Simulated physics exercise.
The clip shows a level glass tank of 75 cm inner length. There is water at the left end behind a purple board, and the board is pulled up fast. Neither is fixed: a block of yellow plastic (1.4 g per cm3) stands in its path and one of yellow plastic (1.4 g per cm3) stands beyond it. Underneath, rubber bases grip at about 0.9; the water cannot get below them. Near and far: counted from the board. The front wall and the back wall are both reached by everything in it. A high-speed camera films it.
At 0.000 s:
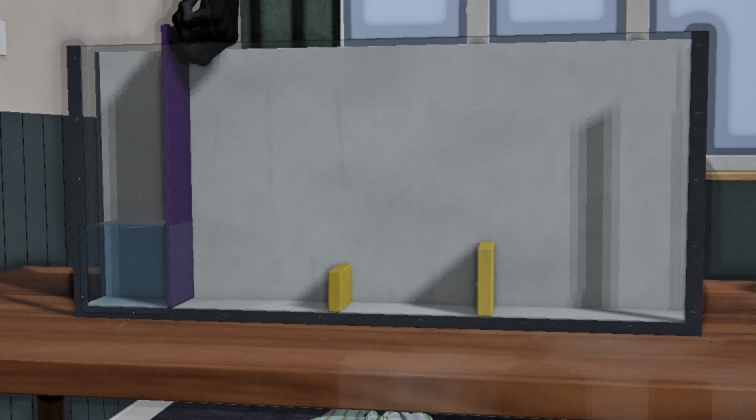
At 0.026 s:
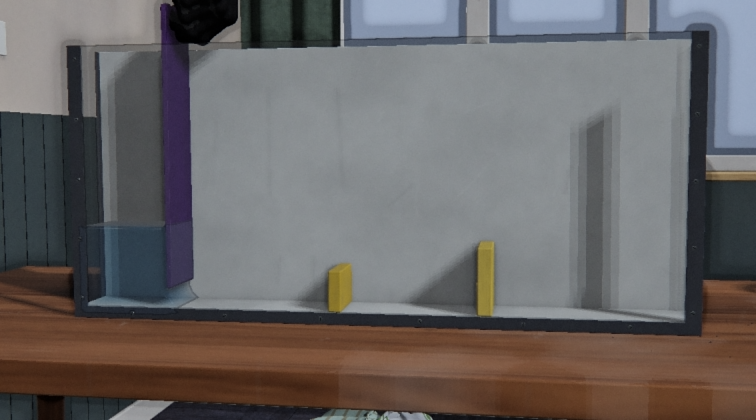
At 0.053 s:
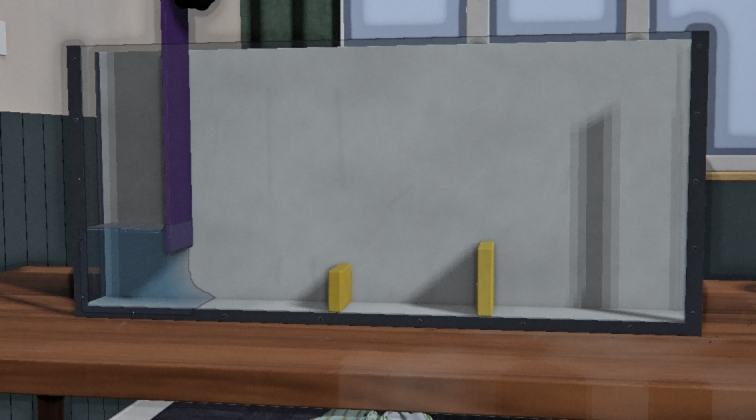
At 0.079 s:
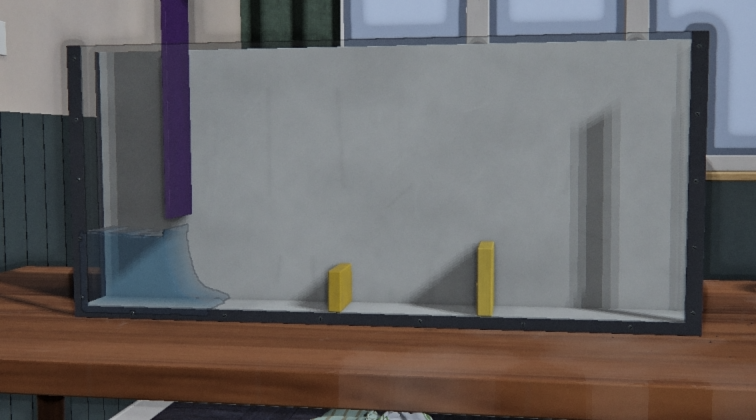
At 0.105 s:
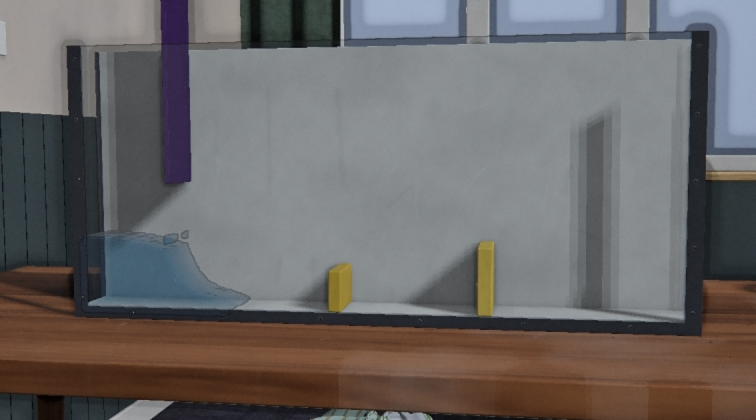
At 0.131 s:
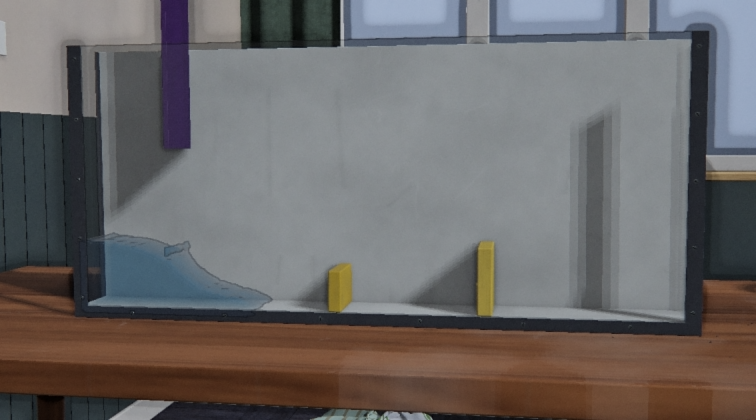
To begin with, water stands behind a purple board at the left end of a glass tank, with two yellow blocks farther right. A dark-gloved hand pulls the board upward, and the water slumps out beneath it, its front edge spreading right along the floor toward the shorter, nearer block.
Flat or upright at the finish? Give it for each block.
Near one: Flat; far one: Flat.
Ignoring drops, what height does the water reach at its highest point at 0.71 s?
Roughly 5.5 centimetres.
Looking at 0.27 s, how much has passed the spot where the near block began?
Near 8 in a hundred.
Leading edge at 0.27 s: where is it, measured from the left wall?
Roughly 34 cm out.
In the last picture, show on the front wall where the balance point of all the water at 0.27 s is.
Roughly at pixel (197, 294).
By 0.27 s the front has run 34 cm from the left wall, the near block leans 4° and the far block is upright.
By 0.44 s the near block lies flat and the far block is upright.
By 0.71 s the near block lies flat and the far block leans 25°.
At rest the near block lies flat and the far block lies flat; 17 per cent of the water is past where the far block first stood.
